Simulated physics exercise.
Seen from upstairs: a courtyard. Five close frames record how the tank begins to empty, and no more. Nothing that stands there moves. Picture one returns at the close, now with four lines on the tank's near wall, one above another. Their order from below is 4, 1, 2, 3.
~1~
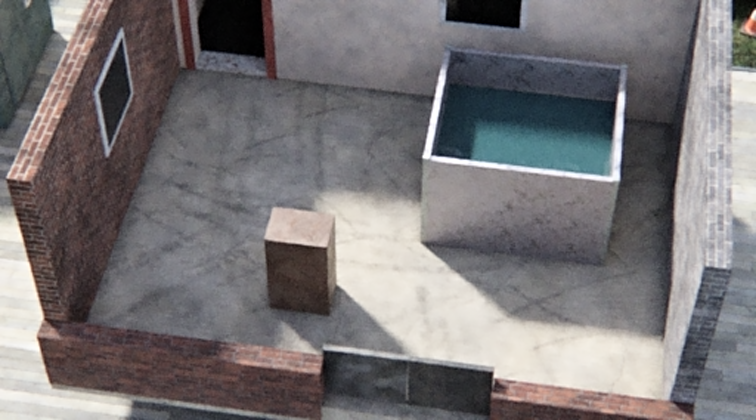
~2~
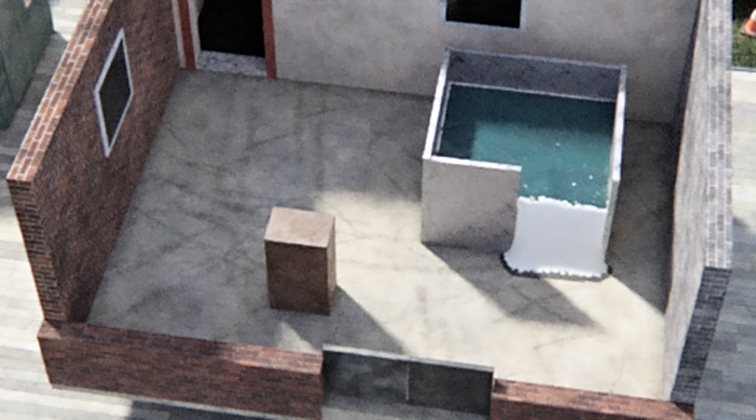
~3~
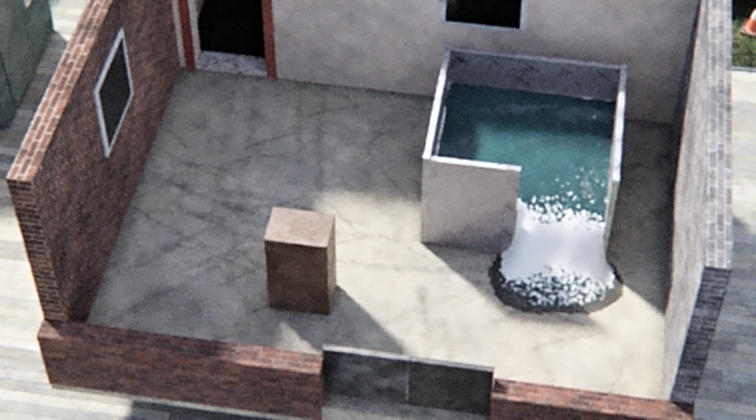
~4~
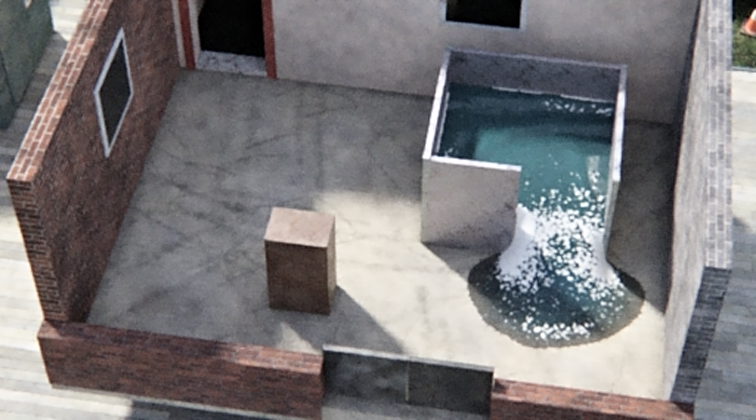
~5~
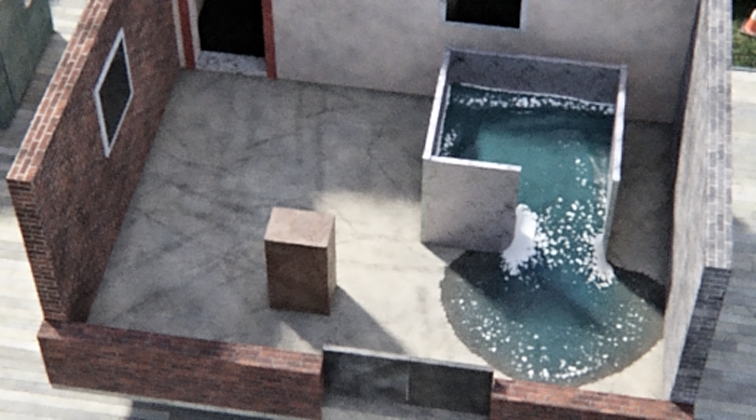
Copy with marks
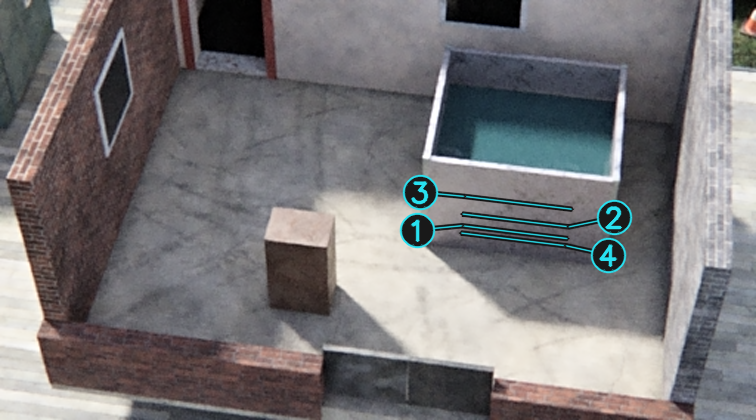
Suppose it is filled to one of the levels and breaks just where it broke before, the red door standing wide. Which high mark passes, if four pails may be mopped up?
2.
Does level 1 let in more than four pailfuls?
No, that is safe.
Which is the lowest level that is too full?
3.
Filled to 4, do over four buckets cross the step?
No, not at all.
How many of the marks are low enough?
Three of them.
On the marked copy, 1 at (514, 232); 2 at (515, 220); 3 at (517, 202); 4 at (513, 239); from the bottom up 4, 1, 2, 3.
For level 1, nothing gets over.
For level 2, a splash gets over, under a bucket.
For level 3, about 10 bucketfuls get in.
For level 4, nothing gets over.
